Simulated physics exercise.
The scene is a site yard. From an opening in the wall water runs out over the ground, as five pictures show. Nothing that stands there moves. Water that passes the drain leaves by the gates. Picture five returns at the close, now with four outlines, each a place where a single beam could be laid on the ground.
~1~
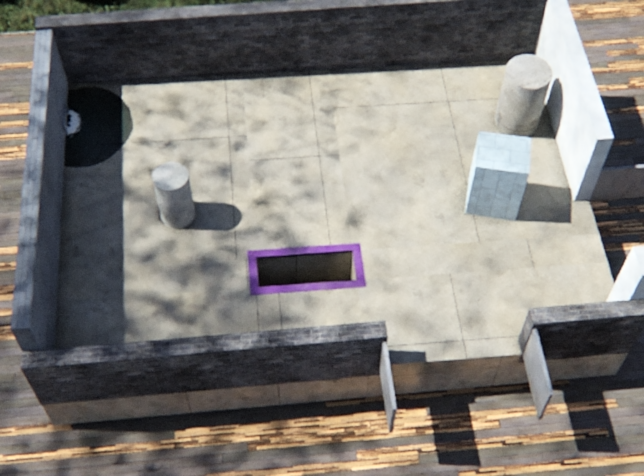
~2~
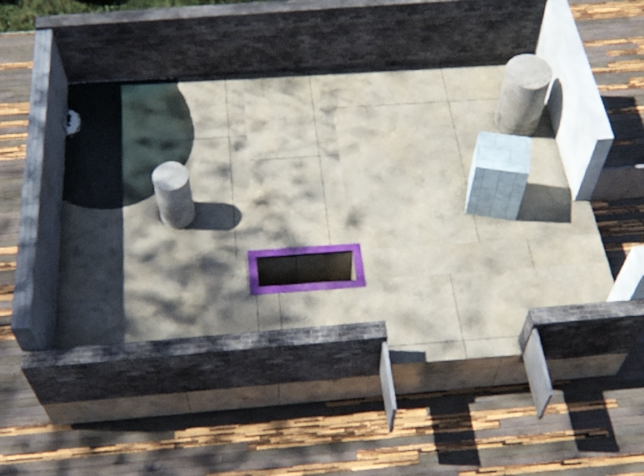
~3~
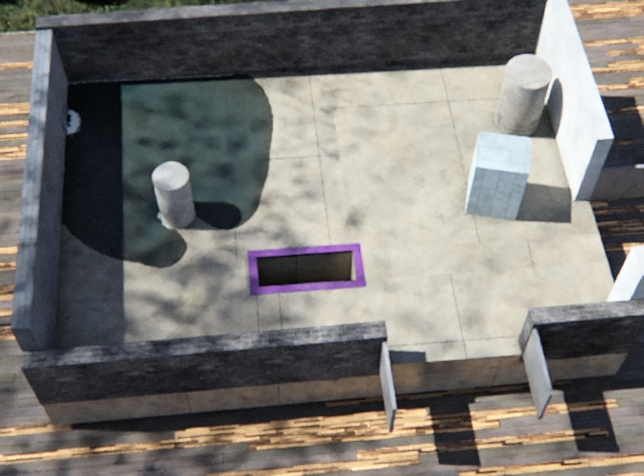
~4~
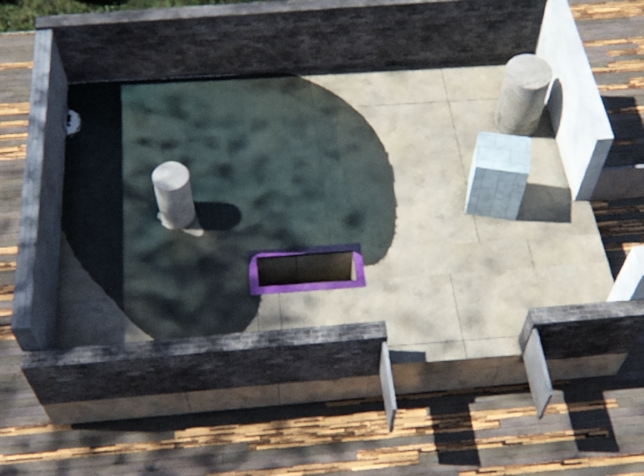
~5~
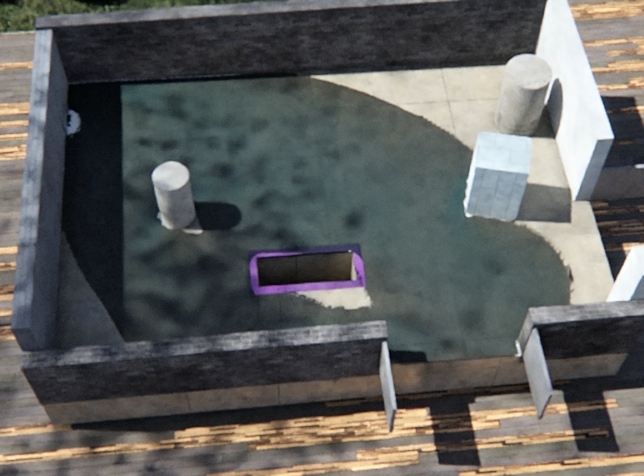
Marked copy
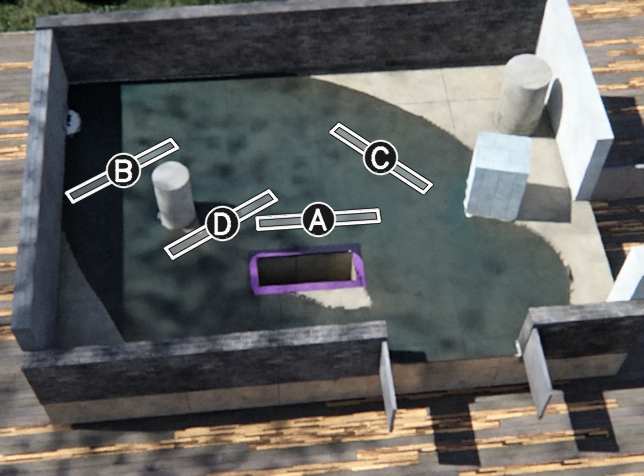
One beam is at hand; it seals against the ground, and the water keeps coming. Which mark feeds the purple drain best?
The answer is position C.
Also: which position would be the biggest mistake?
D it is.
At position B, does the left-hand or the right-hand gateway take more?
The right one.
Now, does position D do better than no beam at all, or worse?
Worse.
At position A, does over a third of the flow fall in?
No.
On the marked copy, A from (257, 223) to (378, 215); B from (69, 197) to (174, 143); C from (335, 128) to (427, 188); D from (169, 253) to (272, 195).
For position A, about 14 % of the stream goes into the purple drain, about 86 % out by the gates.
For position B, about 8 % of the stream goes into the purple drain, about 92 % out by the gates.
For position C, about 29 % of the stream goes into the purple drain, about 71 % out by the gates.
For position D, about 3 % of the stream goes into the purple drain, about 97 % out by the gates.
